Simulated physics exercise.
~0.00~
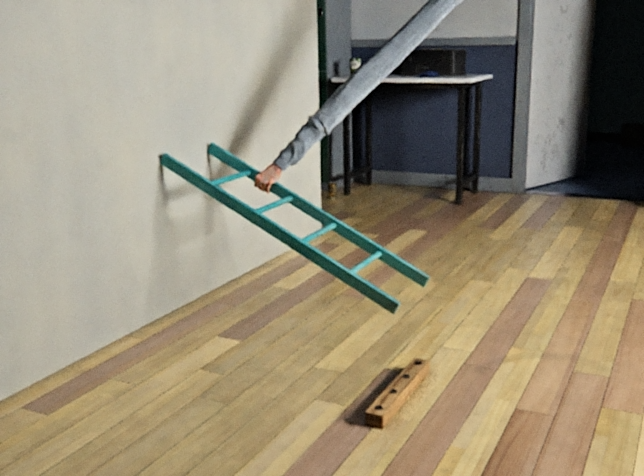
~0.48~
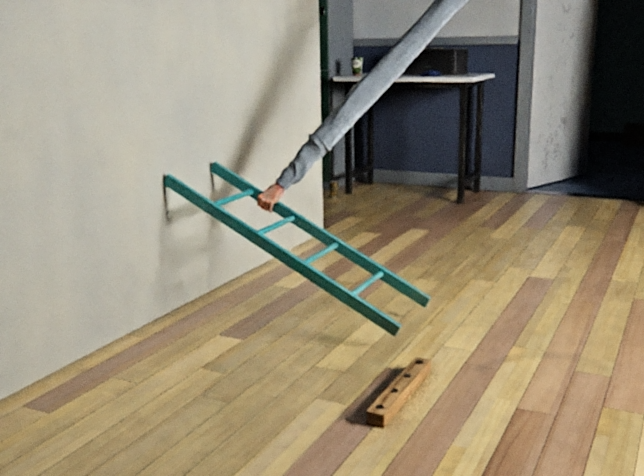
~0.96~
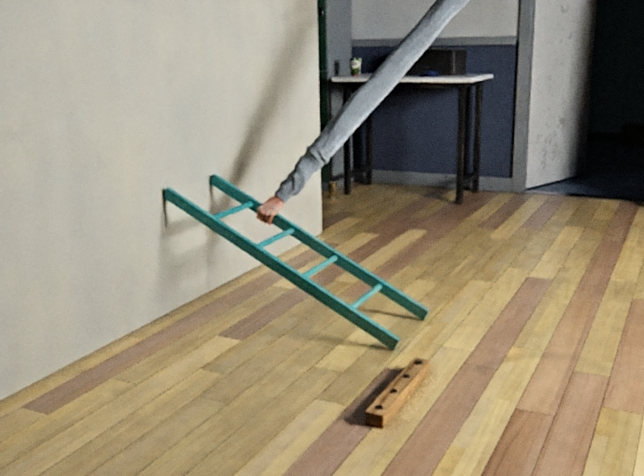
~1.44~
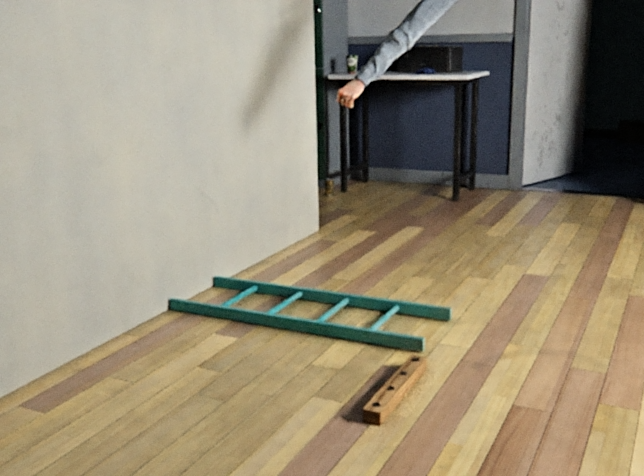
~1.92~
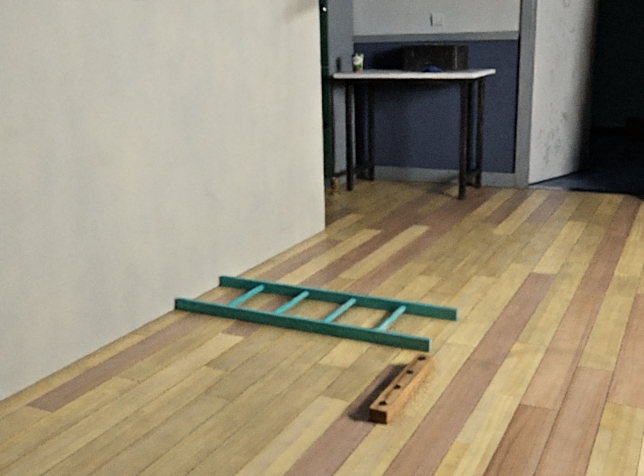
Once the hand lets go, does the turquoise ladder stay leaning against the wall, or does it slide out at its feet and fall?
The turquoise ladder gives way at its feet and slides down, ending up flat on the floor.
